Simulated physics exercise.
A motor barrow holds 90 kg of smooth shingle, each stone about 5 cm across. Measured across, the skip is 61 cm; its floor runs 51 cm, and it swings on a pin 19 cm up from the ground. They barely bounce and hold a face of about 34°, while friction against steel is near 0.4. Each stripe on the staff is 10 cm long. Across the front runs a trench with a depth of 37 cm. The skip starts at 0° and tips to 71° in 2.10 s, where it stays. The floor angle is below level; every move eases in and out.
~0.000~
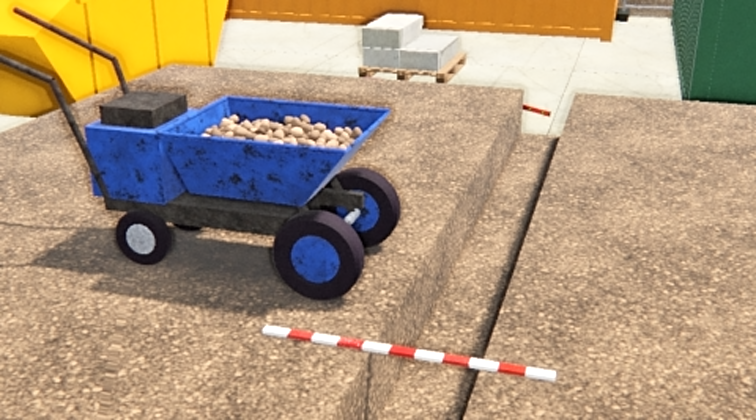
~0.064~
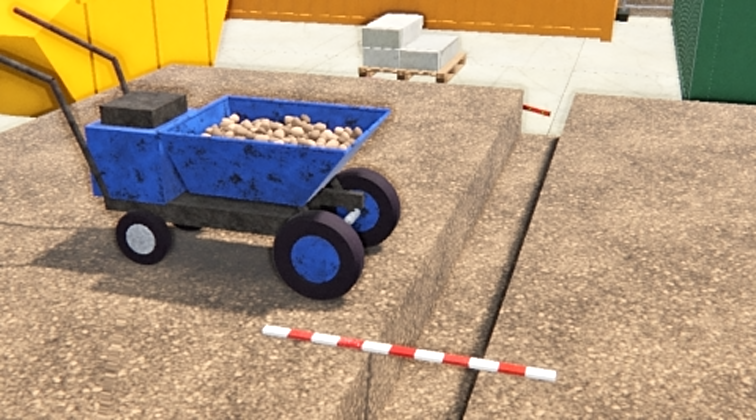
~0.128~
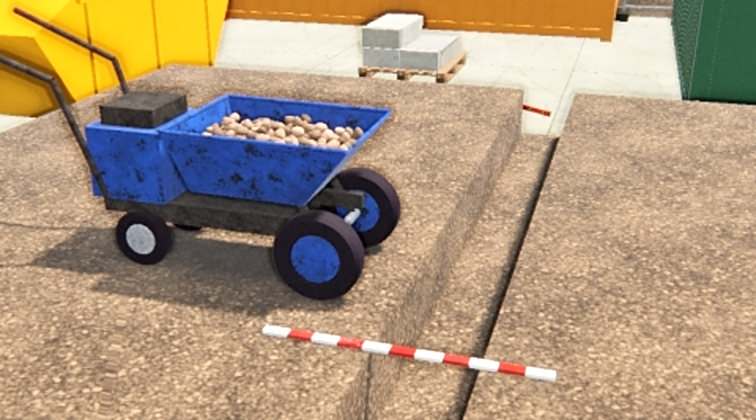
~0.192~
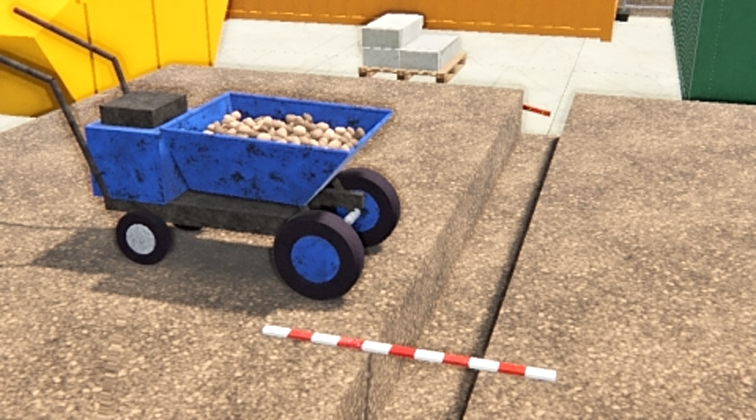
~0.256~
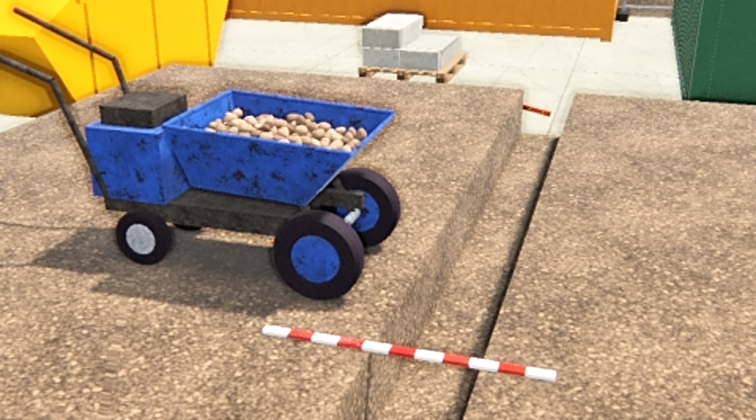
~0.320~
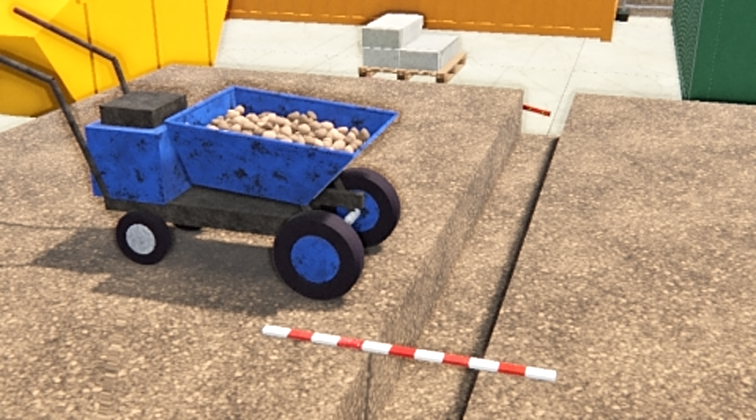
On a gravelly yard beside a narrow trench, a blue motor barrow stands still while its stone-filled skip tilts slightly rightward.
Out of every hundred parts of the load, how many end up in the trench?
Close to 79 in a hundred.
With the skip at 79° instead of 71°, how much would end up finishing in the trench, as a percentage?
About 80%.
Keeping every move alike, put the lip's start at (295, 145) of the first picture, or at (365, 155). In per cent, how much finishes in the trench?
About 100 per cent from the first spot, about 50 from the second.
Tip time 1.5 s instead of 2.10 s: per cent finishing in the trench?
It would come to roughly 70 per cent.
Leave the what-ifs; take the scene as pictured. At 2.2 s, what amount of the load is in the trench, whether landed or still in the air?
About 55 per cent by then.
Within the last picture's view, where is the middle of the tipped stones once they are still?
Roughly (477, 352), I'd say.
After 1.6 s the floor is at 60°; 96 % in the skip, 4 % in the trench; the foremost stones are at (466, 256).
After 2.2 s the floor is at 71°; 29 % in the skip, 53 % in the trench, 18 % past the trench; the foremost stones are at (605, 311).
After 2.5 s the floor is at 71°; 7 % in the skip, 71 % in the trench, 22 % past the trench; the foremost stones are at (651, 308).
After 4.5 s the floor is at 71°; 0 % in the skip, 79 % in the trench, 21 % past the trench; the foremost stones are at (660, 310).
